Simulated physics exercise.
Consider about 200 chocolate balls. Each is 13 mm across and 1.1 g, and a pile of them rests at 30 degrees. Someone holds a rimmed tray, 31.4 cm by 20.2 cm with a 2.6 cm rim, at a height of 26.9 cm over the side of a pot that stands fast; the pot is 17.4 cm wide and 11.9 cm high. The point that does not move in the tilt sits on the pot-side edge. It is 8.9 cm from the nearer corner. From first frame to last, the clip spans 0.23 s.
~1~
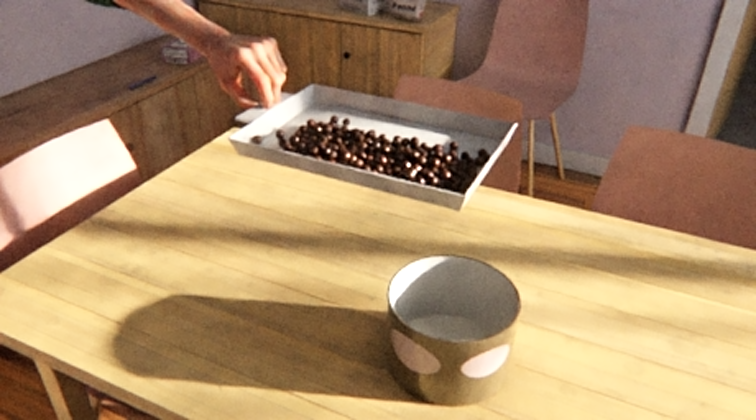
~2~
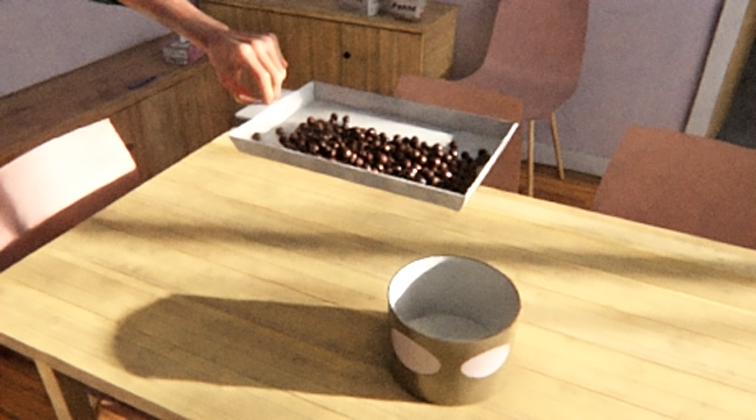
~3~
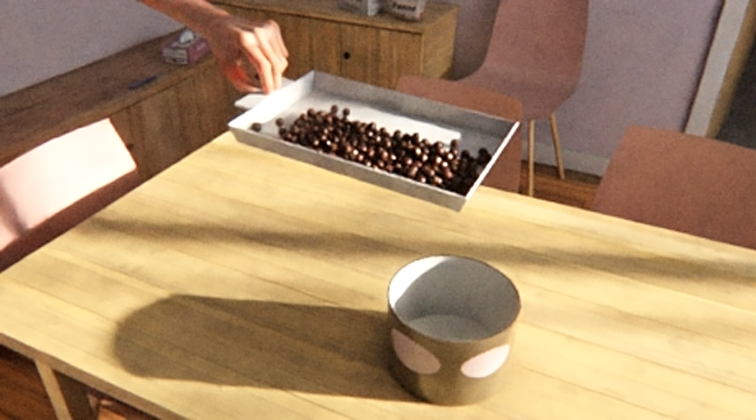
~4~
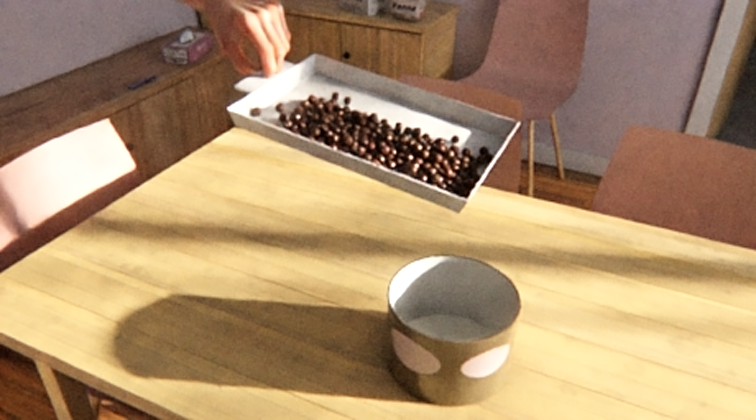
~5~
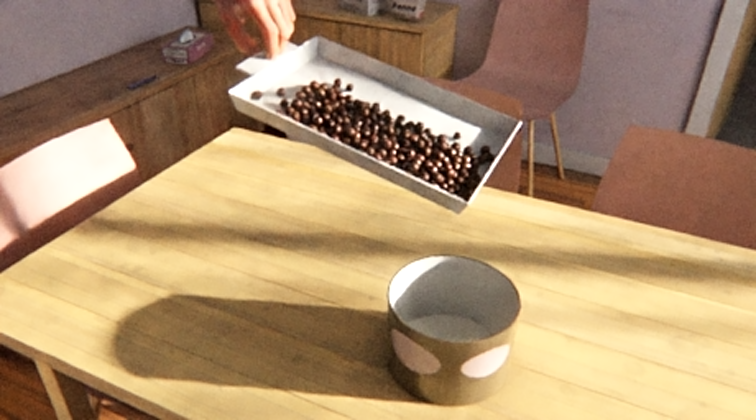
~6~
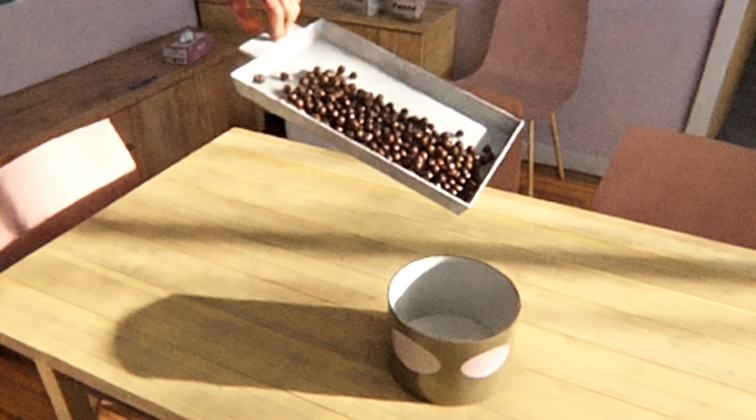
Over a wooden table, a hand lifts the left end of a tray of chocolate balls.
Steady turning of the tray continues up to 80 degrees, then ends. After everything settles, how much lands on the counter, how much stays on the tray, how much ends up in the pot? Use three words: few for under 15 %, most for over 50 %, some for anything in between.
Counter: Most; tray: Few; pot: Some.
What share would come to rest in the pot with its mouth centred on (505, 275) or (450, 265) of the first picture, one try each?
Try one: ~ 45 %; try two: ~ 0 %.
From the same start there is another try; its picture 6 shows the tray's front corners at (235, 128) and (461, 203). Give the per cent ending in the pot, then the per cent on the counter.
You'd end with pot at 80 and counter at 20.
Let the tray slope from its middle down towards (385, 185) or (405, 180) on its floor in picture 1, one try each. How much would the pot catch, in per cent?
First try: Around 80 percent; second try: Around 85 percent.
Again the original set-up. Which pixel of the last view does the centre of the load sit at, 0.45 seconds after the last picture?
Expected load position: Near (473, 165).
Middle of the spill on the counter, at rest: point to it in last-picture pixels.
The middle of the spill sits at roughly (613, 399).
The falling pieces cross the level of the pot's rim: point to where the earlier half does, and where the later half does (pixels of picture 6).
At roughly (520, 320) first, later on at (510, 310).
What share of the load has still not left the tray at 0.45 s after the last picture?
About 90 per cent.
Then, 0.27 s after the last picture, tilt 49 degrees; the tray holds 100 %, the pot 0 %.
Then, 0.45 s after the last picture, tilt 70 degrees; the tray holds 90 %, the pot 0 %.
Then, 0.75 s after the last picture, tilt 80 degrees; the tray holds 20 %, the pot 15 %.
In the end, counter 60 %, tray 0 %, pot 40 %.
